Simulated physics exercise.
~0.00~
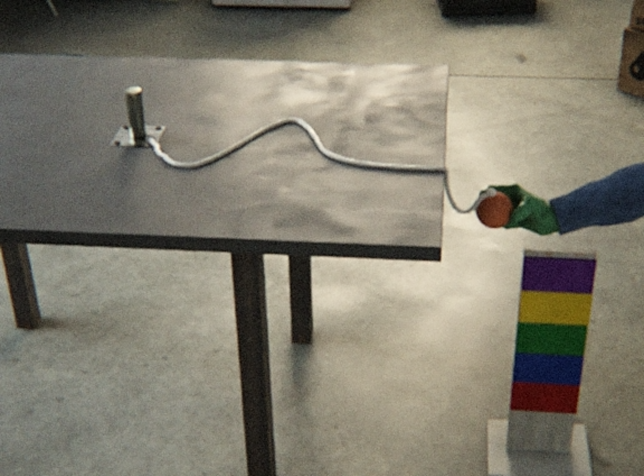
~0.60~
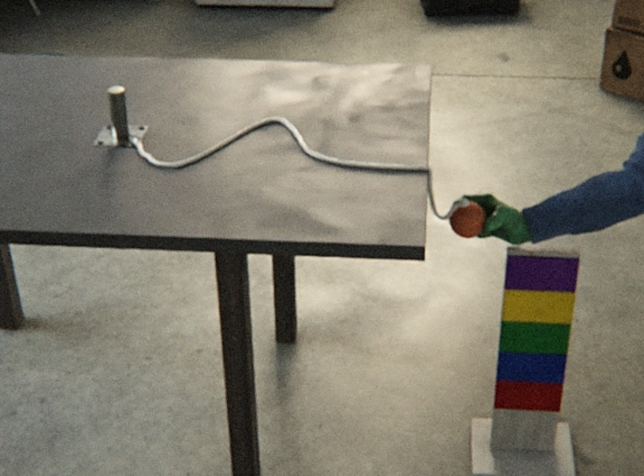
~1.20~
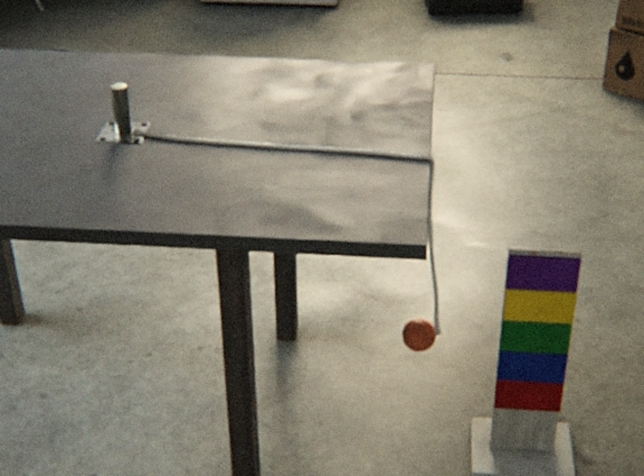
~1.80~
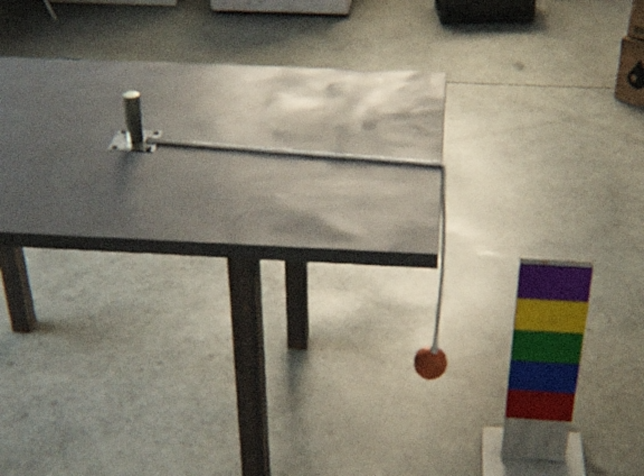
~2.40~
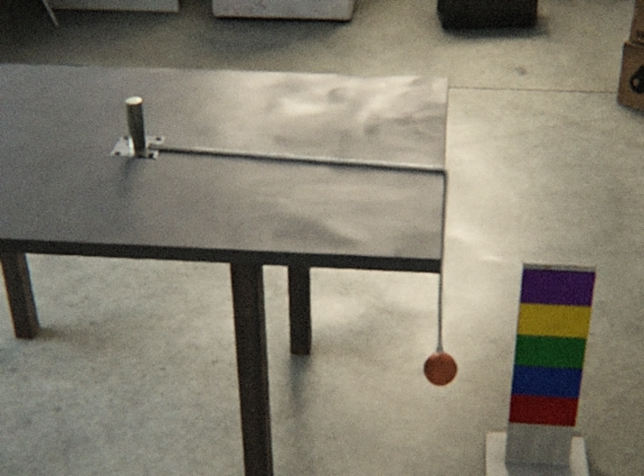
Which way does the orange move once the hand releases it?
The orange moves down, dropping past the end of the table until it hangs on its lead.
